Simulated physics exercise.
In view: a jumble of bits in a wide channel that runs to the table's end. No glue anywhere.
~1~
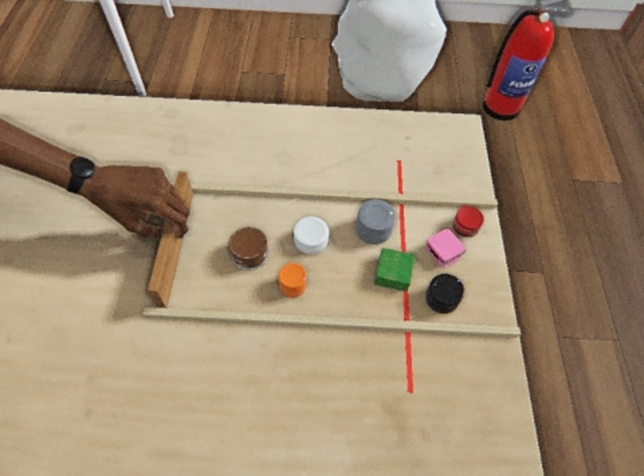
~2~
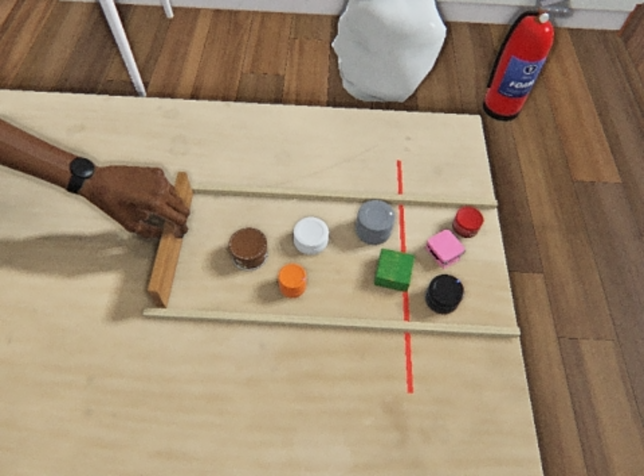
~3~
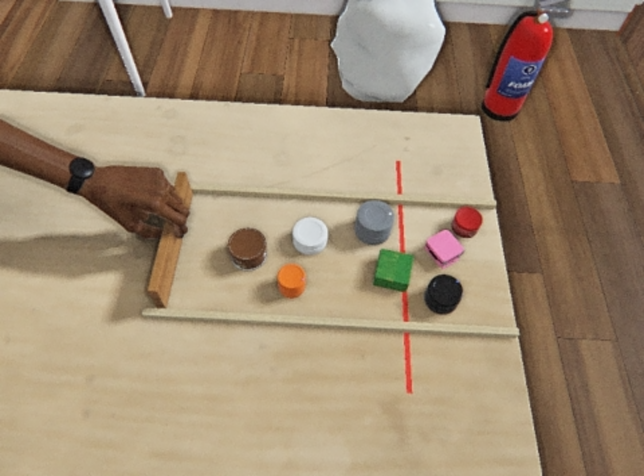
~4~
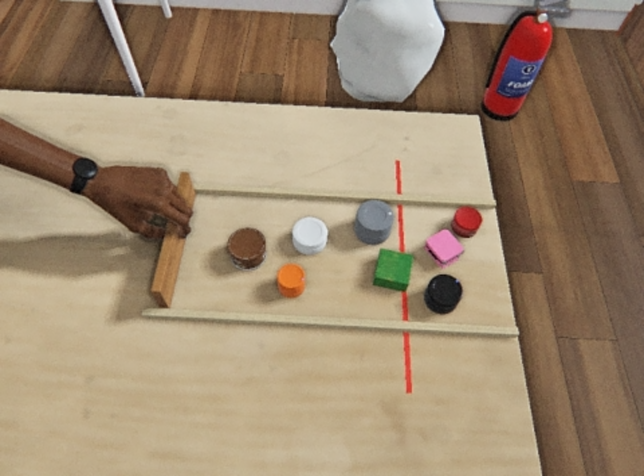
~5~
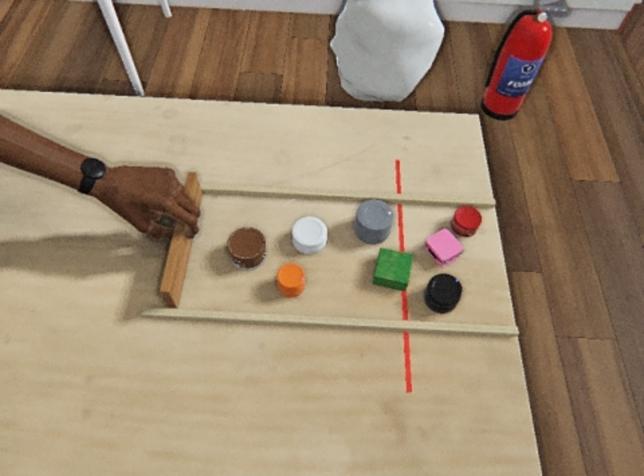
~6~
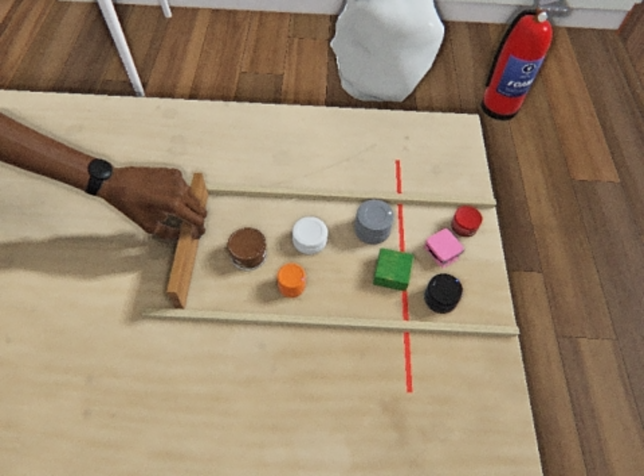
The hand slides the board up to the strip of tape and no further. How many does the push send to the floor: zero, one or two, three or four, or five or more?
The number that fall off is zero.
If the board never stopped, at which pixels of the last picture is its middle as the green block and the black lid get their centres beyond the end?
At (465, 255) for the green block; at (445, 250) for the black lid.
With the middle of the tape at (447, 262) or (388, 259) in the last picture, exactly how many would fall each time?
Down on the floor: 2 and 0.
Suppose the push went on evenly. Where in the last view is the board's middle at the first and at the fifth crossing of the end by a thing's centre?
About (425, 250), then (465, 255).
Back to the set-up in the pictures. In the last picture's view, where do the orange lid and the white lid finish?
The orange lid stops around (419, 289); the white lid around (419, 229).
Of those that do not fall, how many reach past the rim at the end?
That would be 0.
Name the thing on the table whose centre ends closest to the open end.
The red tub.
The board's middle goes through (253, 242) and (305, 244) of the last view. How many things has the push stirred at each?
1 and 3.
Soon after, none off yet; red tub at rest near (466, 222); pink case at rest near (443, 249); black lid at rest near (443, 294).
After that, none off yet; red tub at rest near (466, 222); pink case at rest near (443, 249); black lid moving near (447, 296).
In the end, the number that fall off is zero.
